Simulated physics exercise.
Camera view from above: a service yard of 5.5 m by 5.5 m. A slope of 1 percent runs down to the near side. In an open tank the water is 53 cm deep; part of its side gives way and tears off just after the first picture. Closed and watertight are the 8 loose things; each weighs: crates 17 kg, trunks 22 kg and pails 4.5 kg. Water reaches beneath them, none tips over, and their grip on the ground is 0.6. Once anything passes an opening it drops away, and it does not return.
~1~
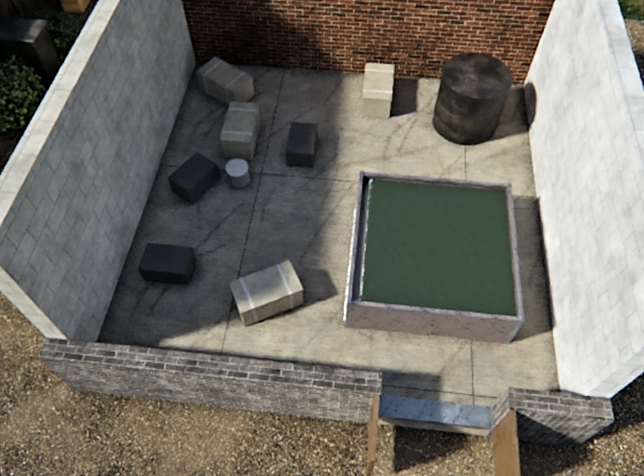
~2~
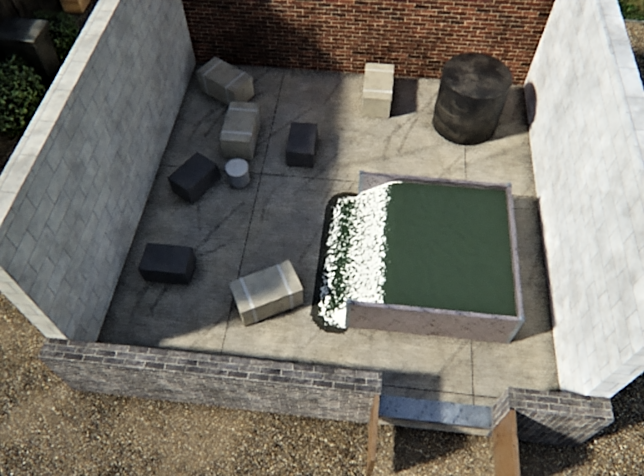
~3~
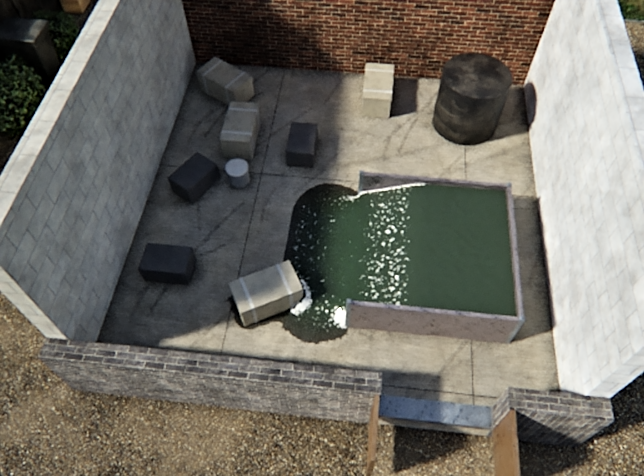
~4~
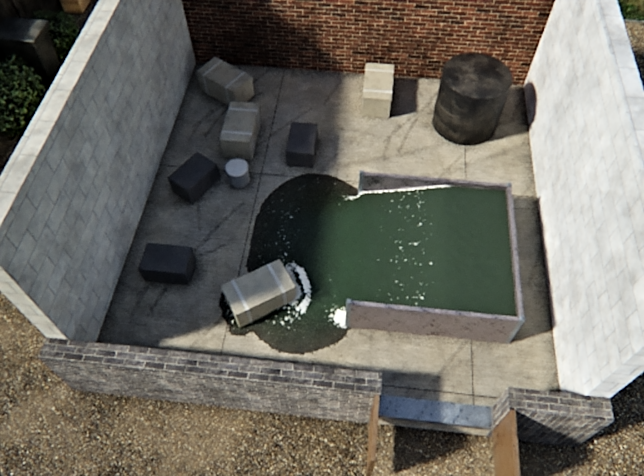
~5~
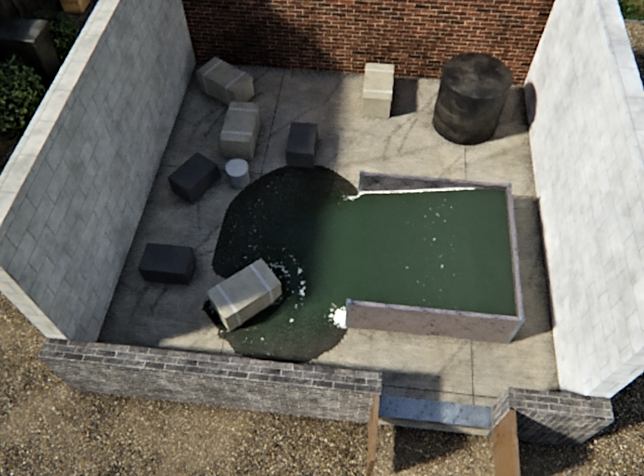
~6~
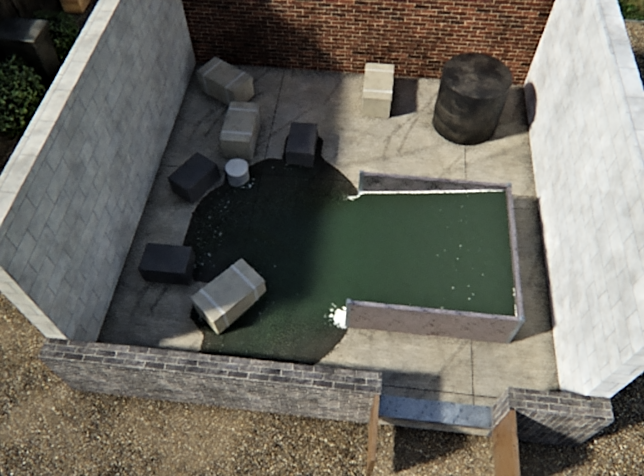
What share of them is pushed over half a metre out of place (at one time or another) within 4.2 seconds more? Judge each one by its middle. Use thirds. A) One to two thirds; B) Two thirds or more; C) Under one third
Option B: Two thirds or more.
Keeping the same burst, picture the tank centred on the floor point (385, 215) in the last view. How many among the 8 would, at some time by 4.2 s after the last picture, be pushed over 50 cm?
So the tally would be 7.
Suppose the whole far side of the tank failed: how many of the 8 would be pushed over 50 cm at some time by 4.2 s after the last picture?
In that case the number is 3.
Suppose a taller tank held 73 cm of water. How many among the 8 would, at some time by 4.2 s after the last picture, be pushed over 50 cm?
You'd get 8 in that case.
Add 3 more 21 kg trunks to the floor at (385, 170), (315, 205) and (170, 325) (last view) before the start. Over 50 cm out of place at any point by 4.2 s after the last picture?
Reading them off in order: Not beyond, clears the mark, clears the mark.
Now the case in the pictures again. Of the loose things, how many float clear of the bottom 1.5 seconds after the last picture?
The count is 3.
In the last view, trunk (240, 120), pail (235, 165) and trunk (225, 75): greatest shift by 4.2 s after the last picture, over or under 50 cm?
One by one: Above the line; above the line; above the line.
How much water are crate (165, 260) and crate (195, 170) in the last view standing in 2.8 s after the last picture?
First about 20 cm, second about 13 cm.
Then, 0.4 s after the last picture 1 of 8 are over 50 cm from their spots; 0 afloat.
Then, 1.5 s after the last picture 3 of 8 are over 50 cm from their spots; 3 afloat.
Then, 2.8 s after the last picture 6 of 8 are over 50 cm from their spots; 4 afloat.
Then, 4.2 s after the last picture 6 of 8 are over 50 cm from their spots, and 6 have been at some point; 6 afloat.
